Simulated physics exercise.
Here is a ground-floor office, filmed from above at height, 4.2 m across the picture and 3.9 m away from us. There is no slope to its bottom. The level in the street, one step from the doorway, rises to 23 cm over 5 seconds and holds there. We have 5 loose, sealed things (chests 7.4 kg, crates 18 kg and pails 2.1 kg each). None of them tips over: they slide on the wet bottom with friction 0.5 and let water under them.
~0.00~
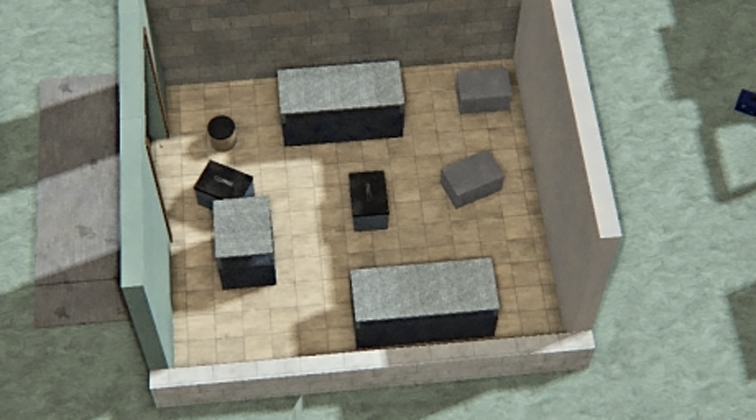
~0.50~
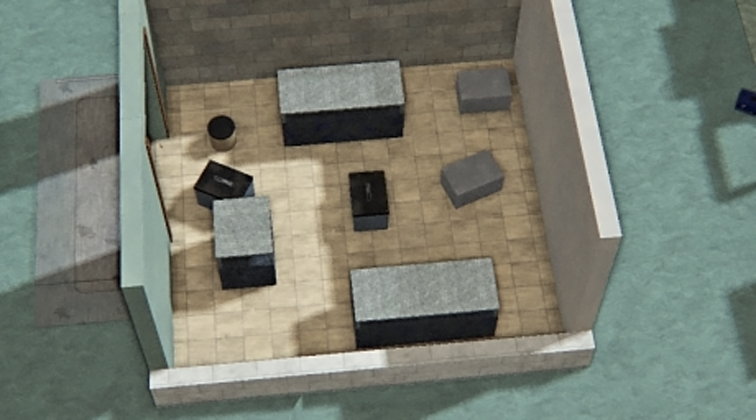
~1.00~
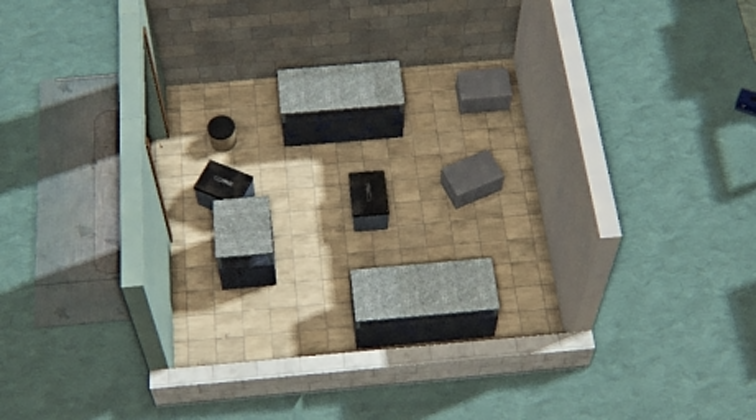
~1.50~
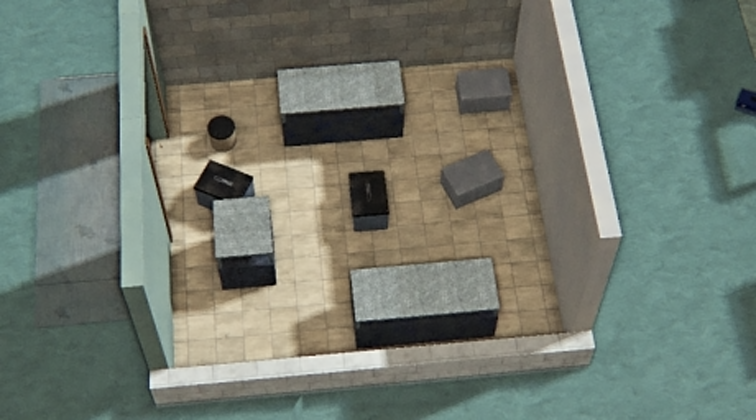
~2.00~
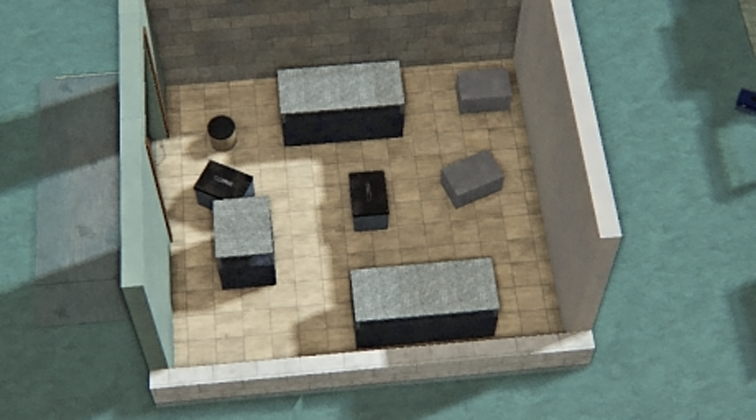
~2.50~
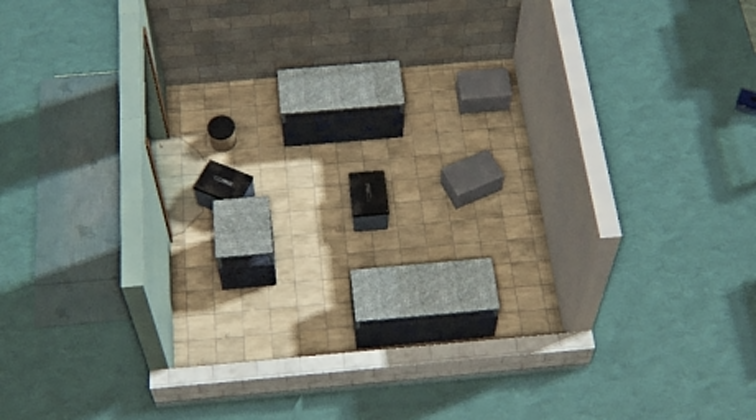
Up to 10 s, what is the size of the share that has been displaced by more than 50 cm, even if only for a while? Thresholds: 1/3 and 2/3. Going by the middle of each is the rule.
It falls in the high range.
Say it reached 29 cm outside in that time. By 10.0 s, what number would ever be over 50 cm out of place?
Then 5.
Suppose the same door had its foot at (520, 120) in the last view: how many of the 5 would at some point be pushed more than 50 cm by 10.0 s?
The answer then is 3.
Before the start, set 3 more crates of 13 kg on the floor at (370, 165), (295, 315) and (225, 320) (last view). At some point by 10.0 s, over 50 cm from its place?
Note: Item 1 above threshold; item 2 below threshold; item 3 below threshold.
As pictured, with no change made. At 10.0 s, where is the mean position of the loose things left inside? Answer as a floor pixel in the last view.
(422, 189).
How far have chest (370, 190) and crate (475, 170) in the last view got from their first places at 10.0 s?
They sit 200 cm and 140 cm away, in the order given.
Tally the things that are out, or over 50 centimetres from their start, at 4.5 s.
By my tally, 2.
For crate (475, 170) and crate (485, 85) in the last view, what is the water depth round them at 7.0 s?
Depth approx. 6 cm / 7 cm.
After 3.5 s 0 of 5 are over 50 cm from their spots; 0 afloat.
After 4.5 s 2 of 5 are over 50 cm from their spots; 0 afloat.
After 7.0 s 2 of 5 are over 50 cm from their spots; 2 afloat.
After 10.0 s 5 of 5 are over 50 cm from their spots, and 5 have been at some point; 5 afloat.
